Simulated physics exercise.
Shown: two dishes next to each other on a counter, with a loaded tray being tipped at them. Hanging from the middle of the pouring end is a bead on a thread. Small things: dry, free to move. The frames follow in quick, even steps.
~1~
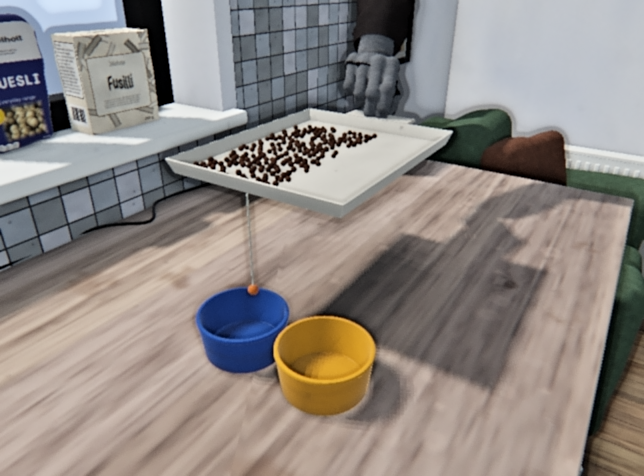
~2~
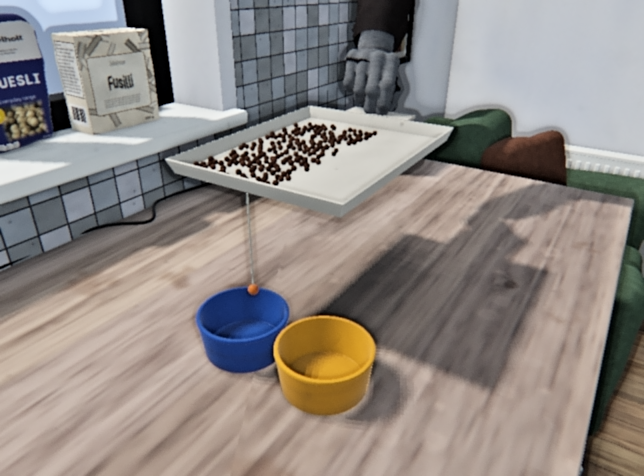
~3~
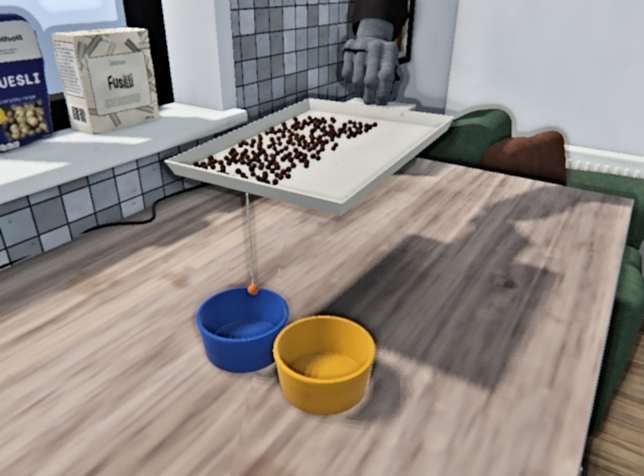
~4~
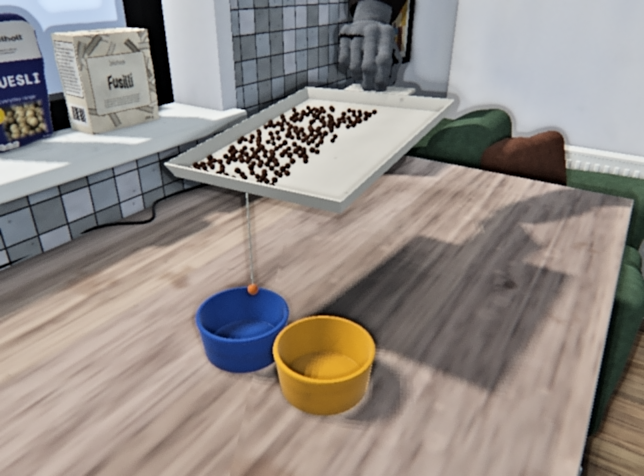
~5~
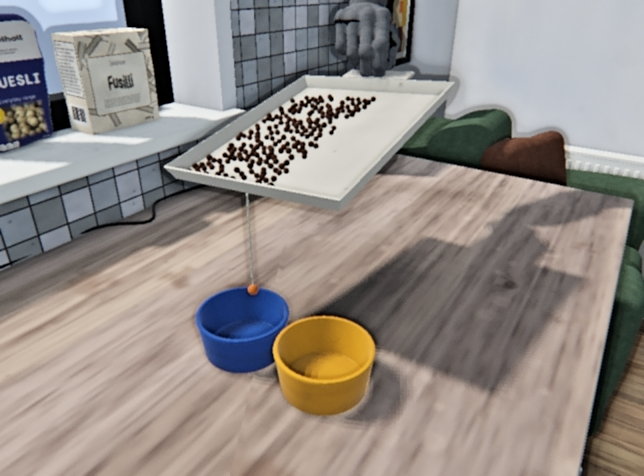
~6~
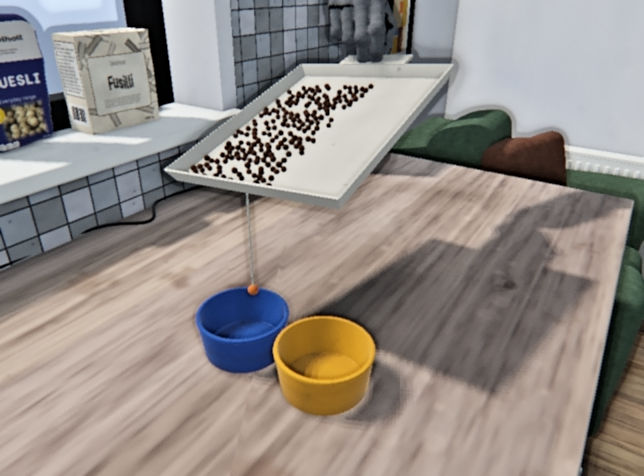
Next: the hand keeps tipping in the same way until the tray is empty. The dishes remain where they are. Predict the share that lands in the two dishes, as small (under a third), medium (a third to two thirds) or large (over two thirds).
Small.
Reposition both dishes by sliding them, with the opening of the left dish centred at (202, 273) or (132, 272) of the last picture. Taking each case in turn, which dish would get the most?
The first layout gives the one at left, the second layout gives the one at right.
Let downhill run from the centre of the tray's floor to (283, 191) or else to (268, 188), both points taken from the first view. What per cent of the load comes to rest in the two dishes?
First case around 80 per cent, second case 60 per cent.
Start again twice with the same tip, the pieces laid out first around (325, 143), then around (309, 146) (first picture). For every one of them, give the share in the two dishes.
First 20 %, then 10 %.
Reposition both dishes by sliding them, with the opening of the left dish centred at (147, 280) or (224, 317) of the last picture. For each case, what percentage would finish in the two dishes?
Trial 1 around 80 percent, trial 2 around 20 percent.
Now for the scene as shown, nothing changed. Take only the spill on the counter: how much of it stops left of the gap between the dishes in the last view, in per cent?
Estimate: Near 100 per cent.
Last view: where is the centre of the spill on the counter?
Roughly at (166, 323).
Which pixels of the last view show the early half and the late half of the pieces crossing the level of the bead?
Around (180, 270) at first; around (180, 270) after that.
Soon after the last picture, tray tipped steeply; most on the tray; a stray few outside both; a small part in the air.
A little later, tray tipped right over; a small part on the tray; a small part in the left dish; about half outside both; about a quarter in the air.
Later still, tray tipped past a quarter turn; a small part in the left dish; most outside both.
At rest, tray tipped past a quarter turn; none in the right dish; a small part in the left dish; most outside both.
